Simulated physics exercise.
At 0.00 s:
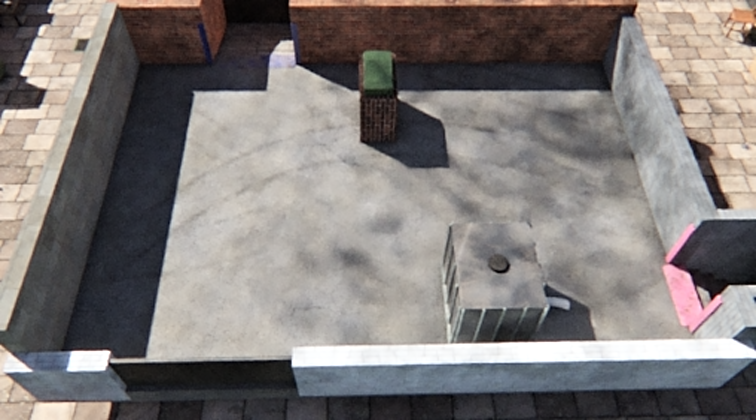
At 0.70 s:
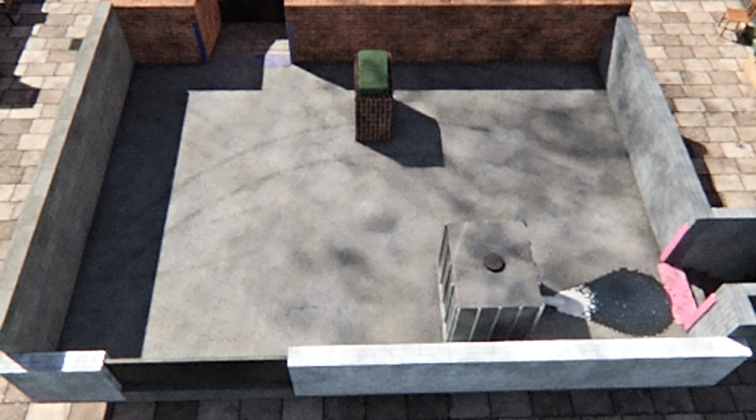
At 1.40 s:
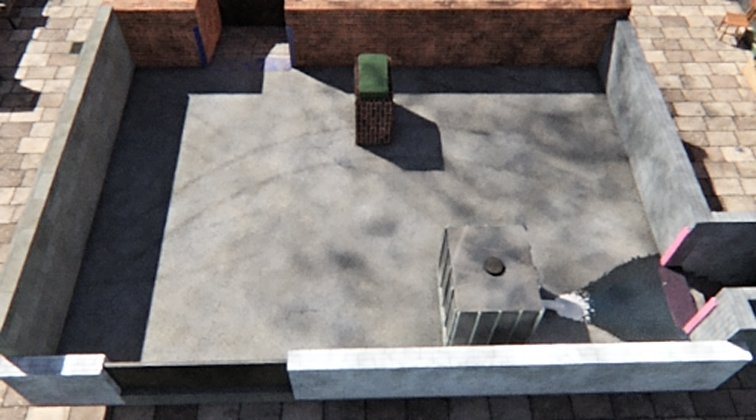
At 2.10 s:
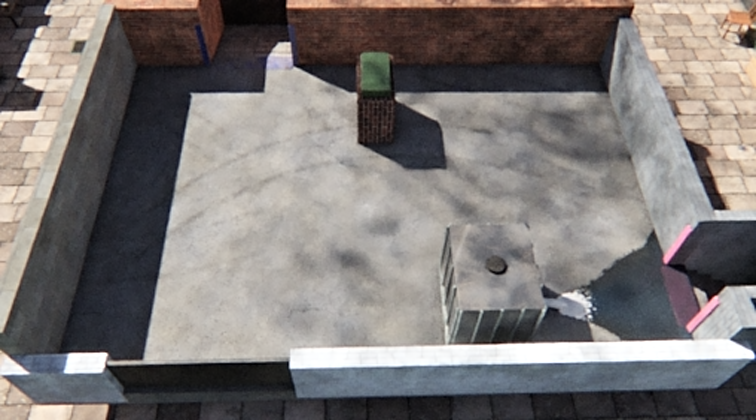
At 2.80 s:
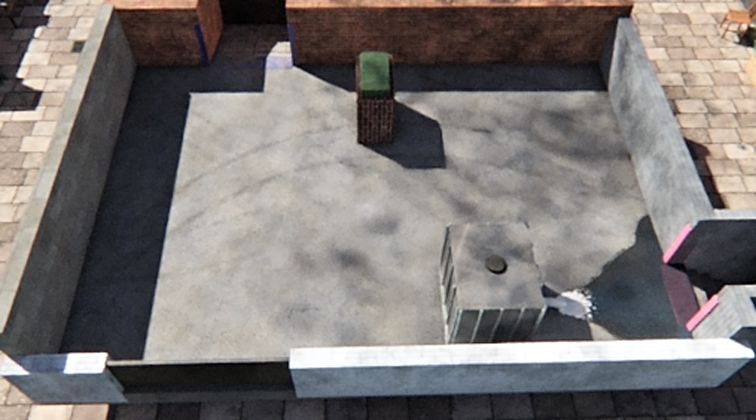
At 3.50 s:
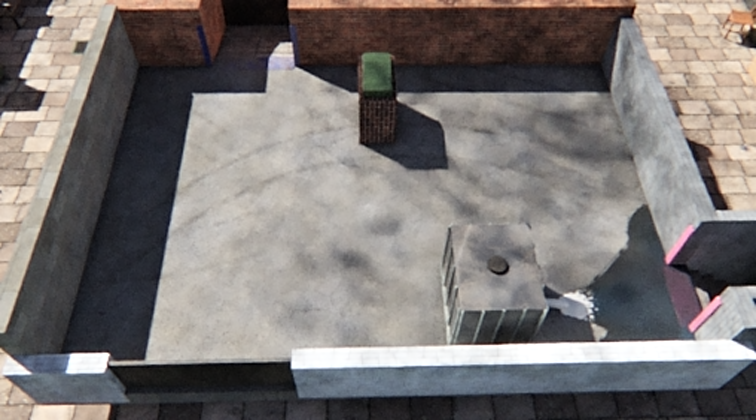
Walled paved yard with a brick pillar and a boxy tank jetting water rightward, the dark puddle spreading along the right wall.
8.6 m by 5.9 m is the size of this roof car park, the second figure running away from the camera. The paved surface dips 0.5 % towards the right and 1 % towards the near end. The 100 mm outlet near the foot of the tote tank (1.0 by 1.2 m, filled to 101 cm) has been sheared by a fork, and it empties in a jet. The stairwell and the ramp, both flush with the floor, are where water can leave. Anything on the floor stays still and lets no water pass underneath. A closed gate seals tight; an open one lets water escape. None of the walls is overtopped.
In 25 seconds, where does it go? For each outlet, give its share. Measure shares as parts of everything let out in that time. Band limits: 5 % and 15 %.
Gateway - under 5 %, stairwell (marked pink) - more than 15 %, ramp down (marked blue) - less than 5 %.
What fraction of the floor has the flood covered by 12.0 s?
Something like 15 percent is wet.
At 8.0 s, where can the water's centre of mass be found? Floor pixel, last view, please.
The water's centre sits near (616, 313).
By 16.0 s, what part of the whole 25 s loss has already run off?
I'd say some 65 per cent by then.
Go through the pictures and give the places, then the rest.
In the first frame, the jet has just started at (542, 301); the ground is still dry.
In the second frame, the jet leaves at (538, 300); the sheet reaches (671, 297), 2.3 m away, and wets 1.1 m2.
In the third frame, from the spout at (538, 303) the water has spread over 1.9 m2; its tip is at (680, 268), and it is 1.2 cm deep on average.
In the fourth frame, the jet leaves at (540, 302); the sheet reaches (683, 267), 2.6 m away, and wets 2.1 m2.
In the fifth frame, the jet leaves at (540, 301); the sheet reaches (650, 219), 2.8 m away, and wets 2.4 m2.
In the sixth frame, from the spout at (542, 302) the water has spread over 2.7 m2; its tip is at (648, 207), and it is 1.2 cm deep on average.
After 5.0 s water covers 5 % of the floor and is deepest (6 cm) near (689, 339); gone so far, the gateway 0 %, the stairwell (marked pink) 13 %, the ramp down (marked blue) 0 %.
After 8.0 s water covers 10 % of the floor and is deepest (6 cm) near (689, 339); gone so far, the gateway 0 %, the stairwell (marked pink) 23 %, the ramp down (marked blue) 0 %.
After 12.0 s water covers 15 % of the floor and is deepest (6 cm) near (689, 339); gone so far, the gateway 0 %, the stairwell (marked pink) 35 %, the ramp down (marked blue) 0 %.
After 16.0 s water covers 15 % of the floor and is deepest (6 cm) near (564, 306); gone so far, the gateway 0 %, the stairwell (marked pink) 48 %, the ramp down (marked blue) 0 %.
After 25.0 s water covers 20 % of the floor and is deepest (6 cm) near (689, 339); gone so far, the gateway 0 %, the stairwell (marked pink) 74 %, the ramp down (marked blue) 0 %.
